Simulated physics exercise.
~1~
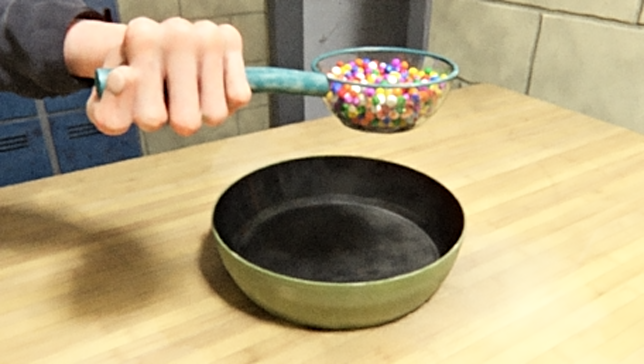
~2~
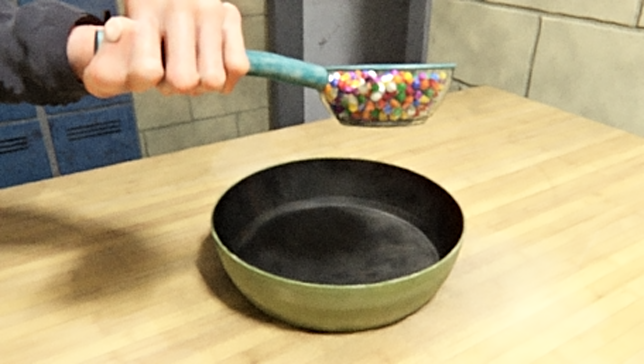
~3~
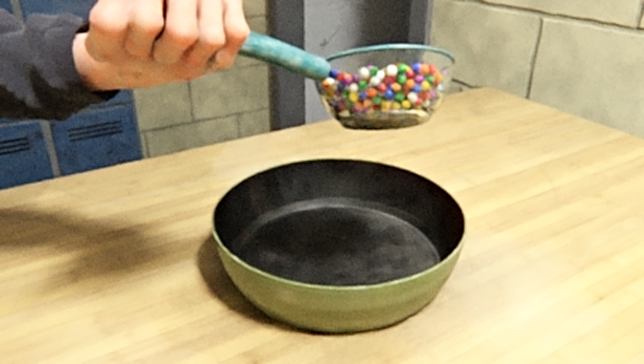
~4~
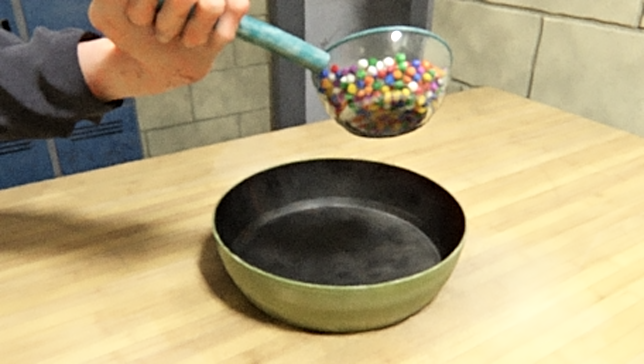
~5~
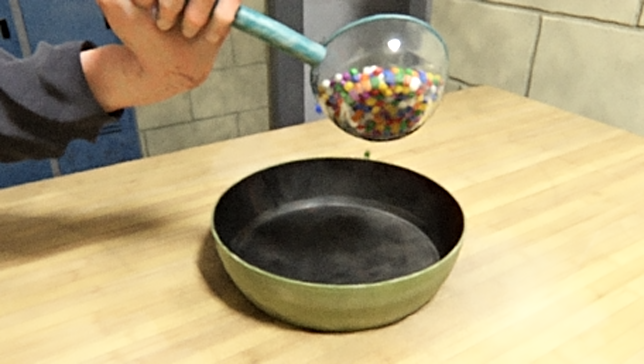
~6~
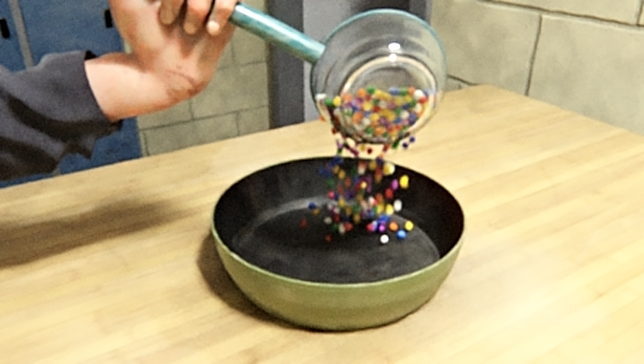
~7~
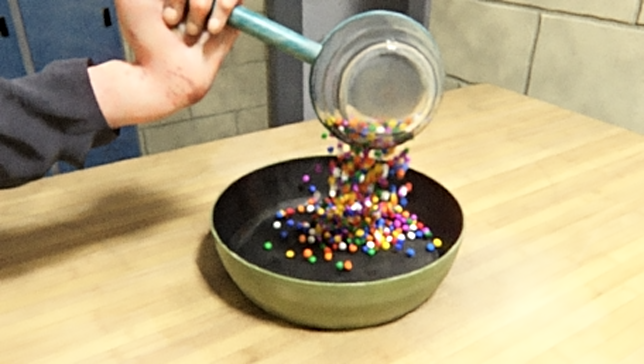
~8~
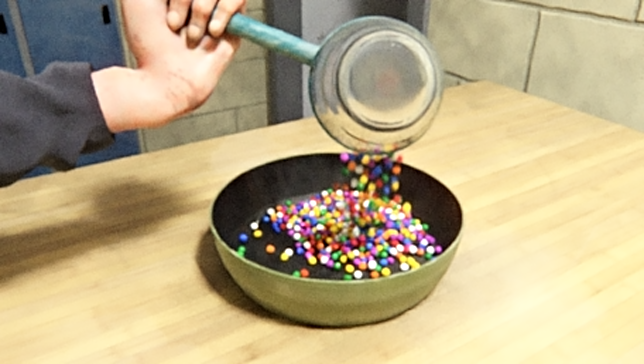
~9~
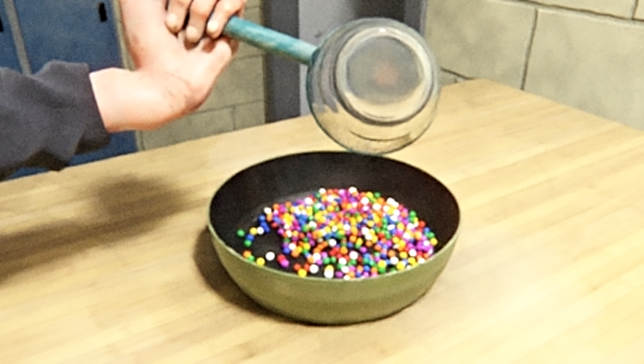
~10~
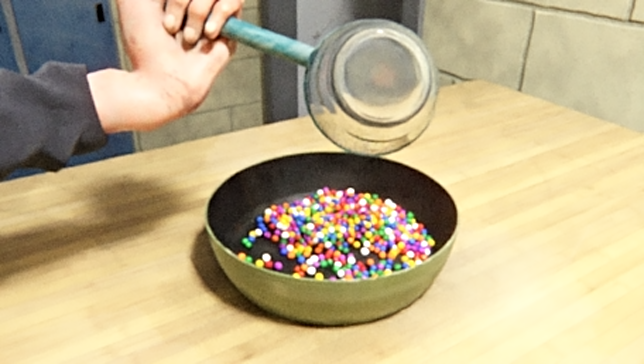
In this clip, a hand holds a clear ladle of colorful beads above a dark-lined green pan on a wooden table and gradually tilts it, sending the beads tumbling down. The ladle ends up empty and tipped over, with the beads spread across the pan.
